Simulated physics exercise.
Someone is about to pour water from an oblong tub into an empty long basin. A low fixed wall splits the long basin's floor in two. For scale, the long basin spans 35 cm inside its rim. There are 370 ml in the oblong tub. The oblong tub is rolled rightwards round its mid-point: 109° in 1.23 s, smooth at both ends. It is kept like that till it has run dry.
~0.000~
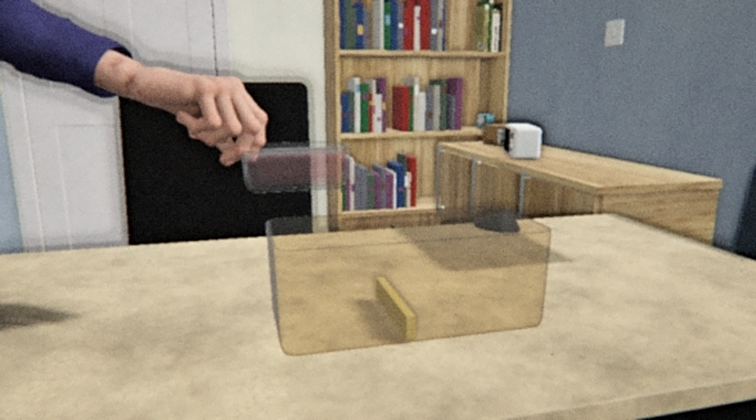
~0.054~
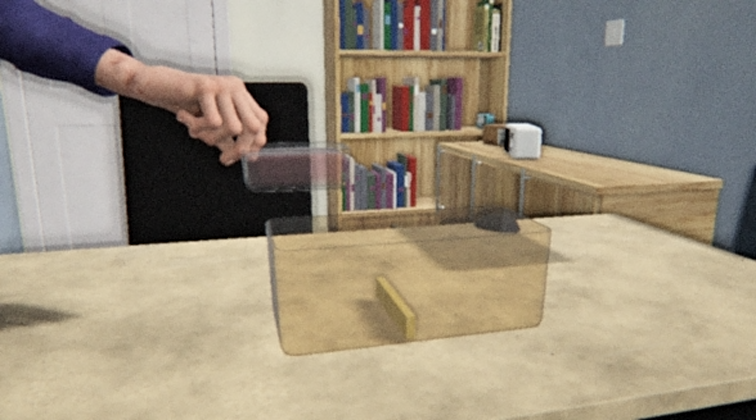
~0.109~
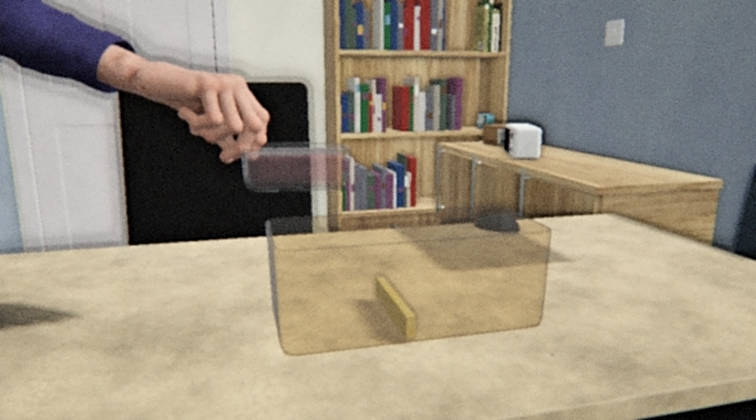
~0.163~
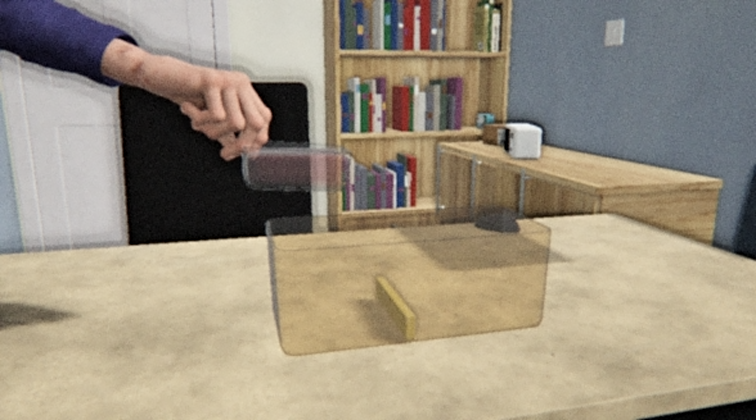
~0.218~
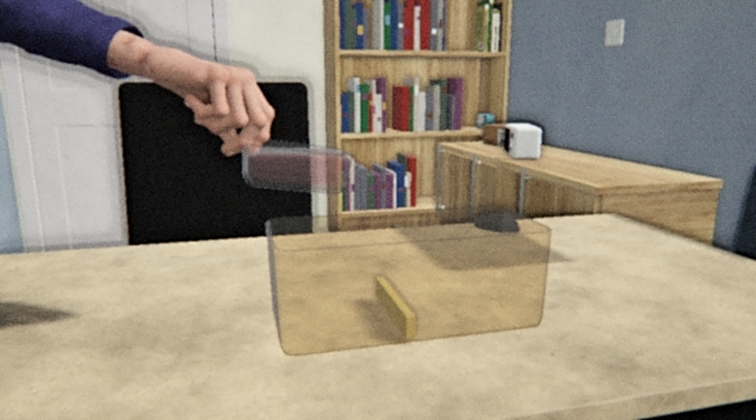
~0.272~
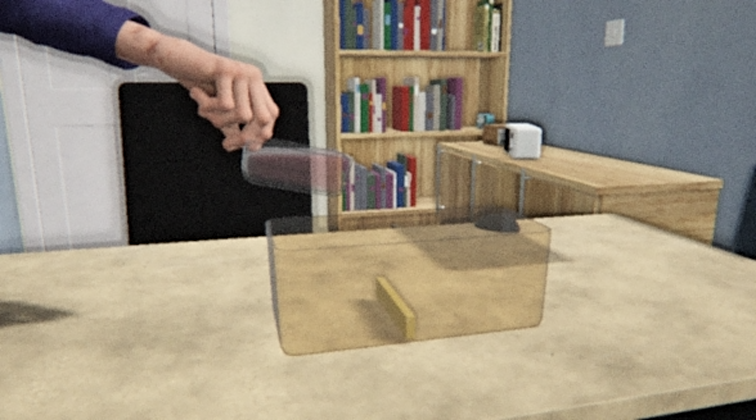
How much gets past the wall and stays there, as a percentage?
About 48 per cent.
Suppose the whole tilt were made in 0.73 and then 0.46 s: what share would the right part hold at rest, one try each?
First 35, then 15 per cent.
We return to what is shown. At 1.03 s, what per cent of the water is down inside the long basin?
Some 96 per cent.
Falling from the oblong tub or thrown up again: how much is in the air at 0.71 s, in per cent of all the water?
Near 28 in a hundred.
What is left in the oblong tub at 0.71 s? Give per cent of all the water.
About 22 per cent.
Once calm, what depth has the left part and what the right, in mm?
Some 8 mm on the left and 6 mm on the right.
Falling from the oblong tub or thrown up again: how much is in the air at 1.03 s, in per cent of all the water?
About 2 per cent.
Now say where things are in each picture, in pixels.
In the first picture, it leans 0°; its right rim is at (344, 147); the water meets the walls at (245, 154) and (342, 151); the long basin's rim runs from (270, 236) to (525, 218); the wall's top is at (394, 296).
In the second picture, it leans 1°; its right rim is at (344, 147); the water meets the walls at (245, 154) and (342, 151).
In the third picture, it leans 2°; its right rim is at (345, 149); the water meets the walls at (245, 153) and (342, 152).
In the fourth picture, it leans 5°; its right rim is at (345, 151); the water meets the walls at (246, 153) and (342, 152).
In the fifth picture, it leans 8°; its right rim is at (346, 154); the water meets the walls at (246, 153) and (343, 153).
In the sixth picture, it leans 13°; its right rim is at (347, 158); the water meets the walls at (247, 153) and (345, 153).
After 0.71 s the tilt is 67° and 23 per cent is still to pour, 24 is left of the wall and 26 right of it.
After 1.03 s the tilt is 102° and 3 per cent is still to pour, 47 is left of the wall and 48 right of it.
After 1.37 s the tilt is 109° and 0 per cent is still to pour, 51 is left of the wall and 48 right of it.
After 1.73 s the tilt is 109° and 0 per cent is still to pour, 51 is left of the wall and 49 right of it.
In the end 51 per cent lies left of the wall, 48 right of it and 0 outside.
